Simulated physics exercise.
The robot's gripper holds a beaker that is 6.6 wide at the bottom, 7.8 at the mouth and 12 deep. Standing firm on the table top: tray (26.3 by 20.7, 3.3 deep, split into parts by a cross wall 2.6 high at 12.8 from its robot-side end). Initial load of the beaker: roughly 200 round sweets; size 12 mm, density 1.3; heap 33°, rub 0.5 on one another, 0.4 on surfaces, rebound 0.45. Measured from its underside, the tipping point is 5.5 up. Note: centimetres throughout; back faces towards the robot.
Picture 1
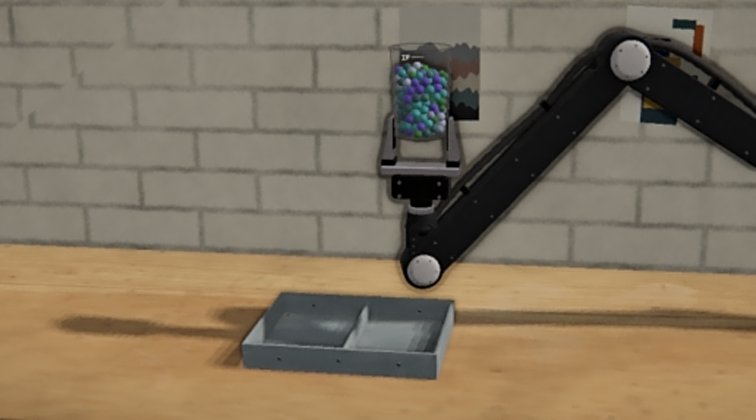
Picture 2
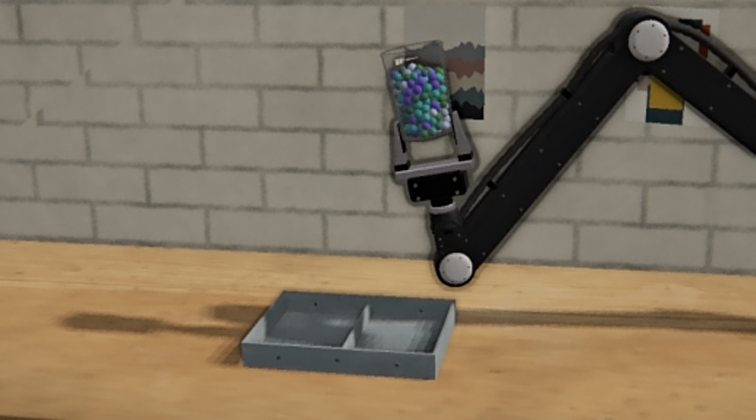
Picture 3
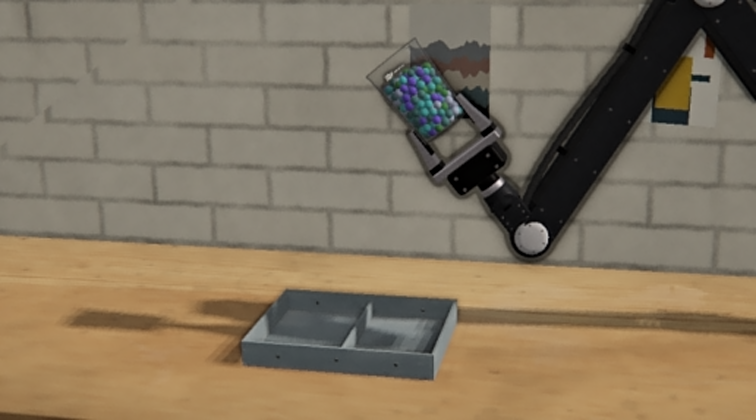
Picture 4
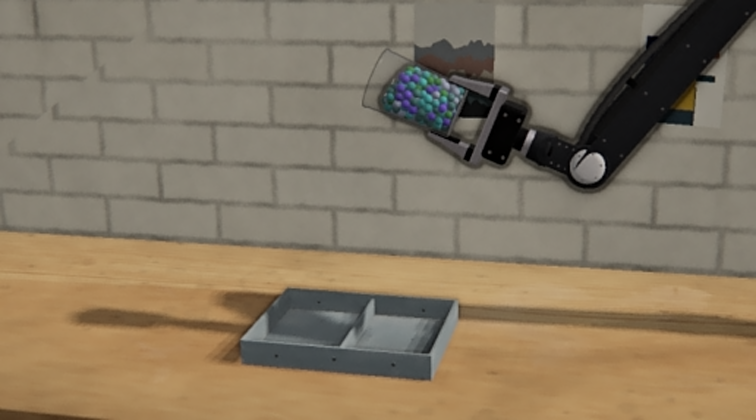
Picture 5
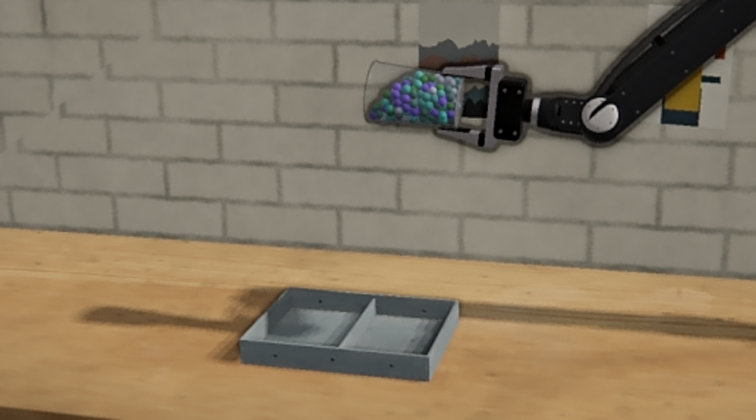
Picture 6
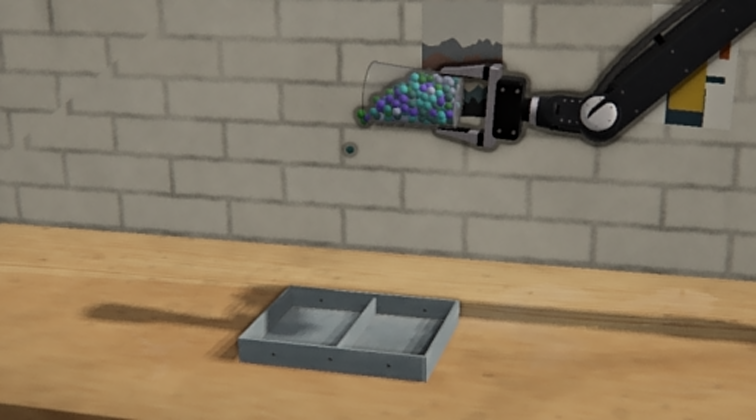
In the video, a black robot arm holds a clear beaker of small colourful balls above a grey divided tray on a wooden table, then rotates it leftward until nearly horizontal, and a single ball drops from its mouth.
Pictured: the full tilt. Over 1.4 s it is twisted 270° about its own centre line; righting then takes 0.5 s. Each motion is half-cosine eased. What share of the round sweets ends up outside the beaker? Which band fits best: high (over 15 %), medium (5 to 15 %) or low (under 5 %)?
The high band fits best.
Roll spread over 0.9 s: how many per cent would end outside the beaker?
Then about 30 per cent.
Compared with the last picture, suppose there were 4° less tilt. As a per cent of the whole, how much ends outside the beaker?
I'd put it at close to 25 per cent.
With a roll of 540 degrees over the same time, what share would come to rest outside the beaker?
I'd put it at about 45 %.
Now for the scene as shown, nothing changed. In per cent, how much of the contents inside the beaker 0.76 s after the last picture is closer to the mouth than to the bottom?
I'd say about 40 %, give or take.
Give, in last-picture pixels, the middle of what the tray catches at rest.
About (305, 333).
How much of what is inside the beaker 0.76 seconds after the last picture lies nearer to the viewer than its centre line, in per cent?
Close to 65 % of them.
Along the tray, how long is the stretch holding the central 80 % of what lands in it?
Spread length: Approx. 10 cm.
Then, 0.76 s later, tipped 86°, highest piece 39 above the table; 173 in the beaker, 14 in the far-side part, 1 in the robot-side part, 14 in flight or on a rim.
Then, 1.52 s later, tipped 74°, highest piece 38 above the table; 132 in the beaker, 63 in the far-side part, 3 in the robot-side part, 4 in flight or on a rim.
Then, 2.10 s later, upright, highest piece 39 above the table; 131 in the beaker, 68 in the far-side part, 3 in the robot-side part.
Then, 2.80 s later, upright, highest piece 39 above the table; 131 in the beaker, 68 in the far-side part, 3 in the robot-side part.
At rest, 131 in the beaker, 68 in the far-side part, 3 in the robot-side part. That is 35 % outside the beaker.
